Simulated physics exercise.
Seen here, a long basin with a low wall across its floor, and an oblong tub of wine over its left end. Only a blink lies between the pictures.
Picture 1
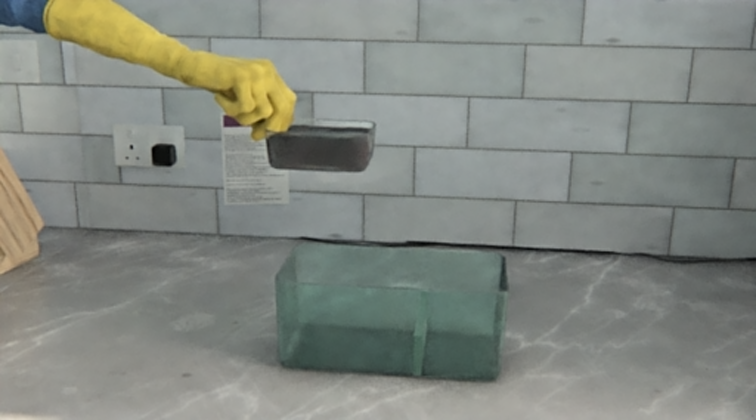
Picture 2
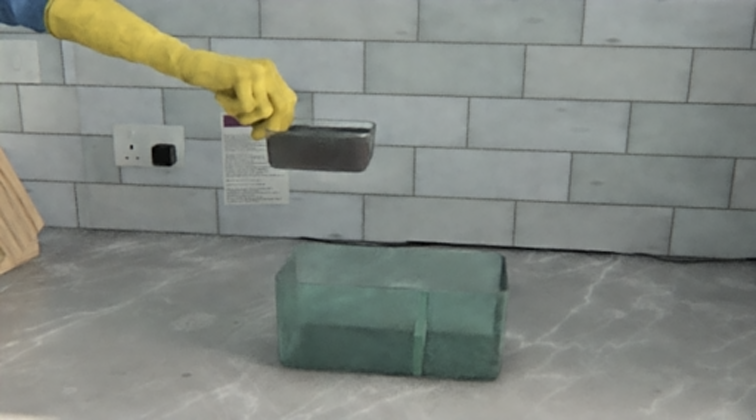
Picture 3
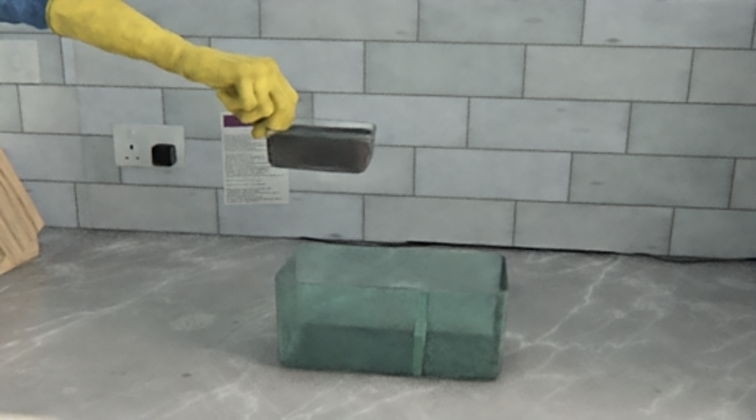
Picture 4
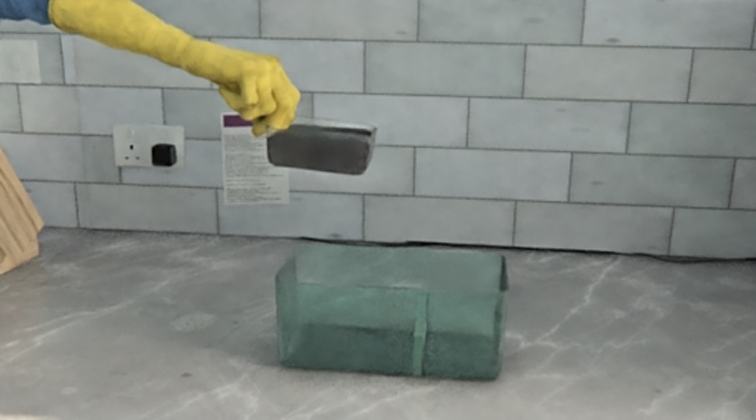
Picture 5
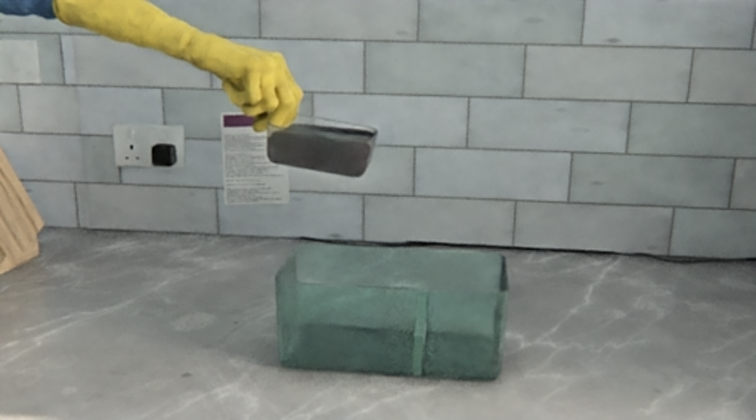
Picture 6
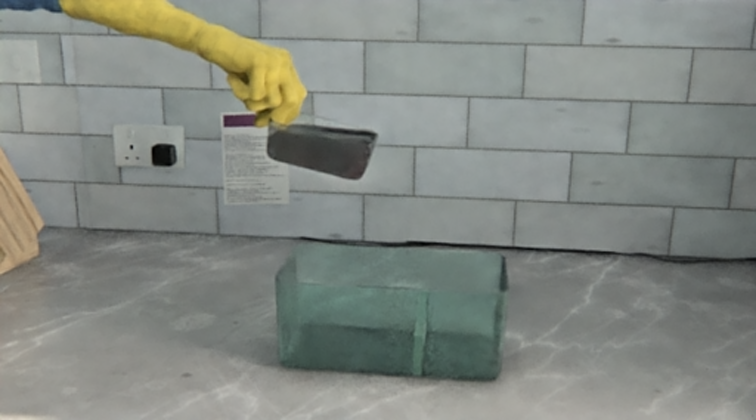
A yellow-gloved hand held a small oblong tub of dark liquid above the left part of a long green see-through basin on a counter, then slowly tilted it slightly, its right end dipping.
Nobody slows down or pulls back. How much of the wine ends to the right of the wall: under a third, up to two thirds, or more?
The share right of the wall is between a third and two thirds.
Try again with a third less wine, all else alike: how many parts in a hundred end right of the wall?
It comes to 20 per cent or so.
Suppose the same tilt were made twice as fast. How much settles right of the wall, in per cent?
Roughly 30 in a hundred.
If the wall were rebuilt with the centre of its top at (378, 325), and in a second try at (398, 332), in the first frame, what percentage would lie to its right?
In turn 80 and 75 in a hundred.
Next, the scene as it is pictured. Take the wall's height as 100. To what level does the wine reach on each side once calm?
The left part 10 per cent, the right part 30.
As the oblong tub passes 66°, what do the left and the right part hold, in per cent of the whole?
Near 5 on the left, 15 on the right.
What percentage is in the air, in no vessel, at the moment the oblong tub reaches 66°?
Some 50 per cent.
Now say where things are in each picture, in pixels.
In the first picture, tilt 0°; pouring edge (373, 130); surface from (275, 130) to (371, 133); the long basin's rim runs from (285, 263) to (506, 274); the wall's top is at (421, 315).
In the second picture, tilt 1°; pouring edge (373, 130); surface from (274, 130) to (371, 134).
In the third picture, tilt 2°; pouring edge (373, 132); surface from (275, 129) to (372, 135).
In the fourth picture, tilt 5°; pouring edge (374, 134); surface from (275, 129) to (372, 135).
In the fifth picture, tilt 8°; pouring edge (374, 137); surface from (276, 129) to (373, 136).
In the sixth picture, tilt 12°; pouring edge (375, 141); surface from (276, 129) to (375, 137).
A moment on, the oblong tub is tipped part way and 28 per cent is still to pour, 7 is left of the wall and 15 right of it.
Next, the oblong tub is tipped on its side and 5 per cent is still to pour, 33 is left of the wall and 56 right of it.
Then the oblong tub is tipped on its side and 0 per cent is still to pour, 42 is left of the wall and 56 right of it.
Later the oblong tub is tipped on its side and 0 per cent is still to pour, 42 is left of the wall and 56 right of it.
At rest 42 per cent lies left of the wall, 56 right of it and 1 outside.
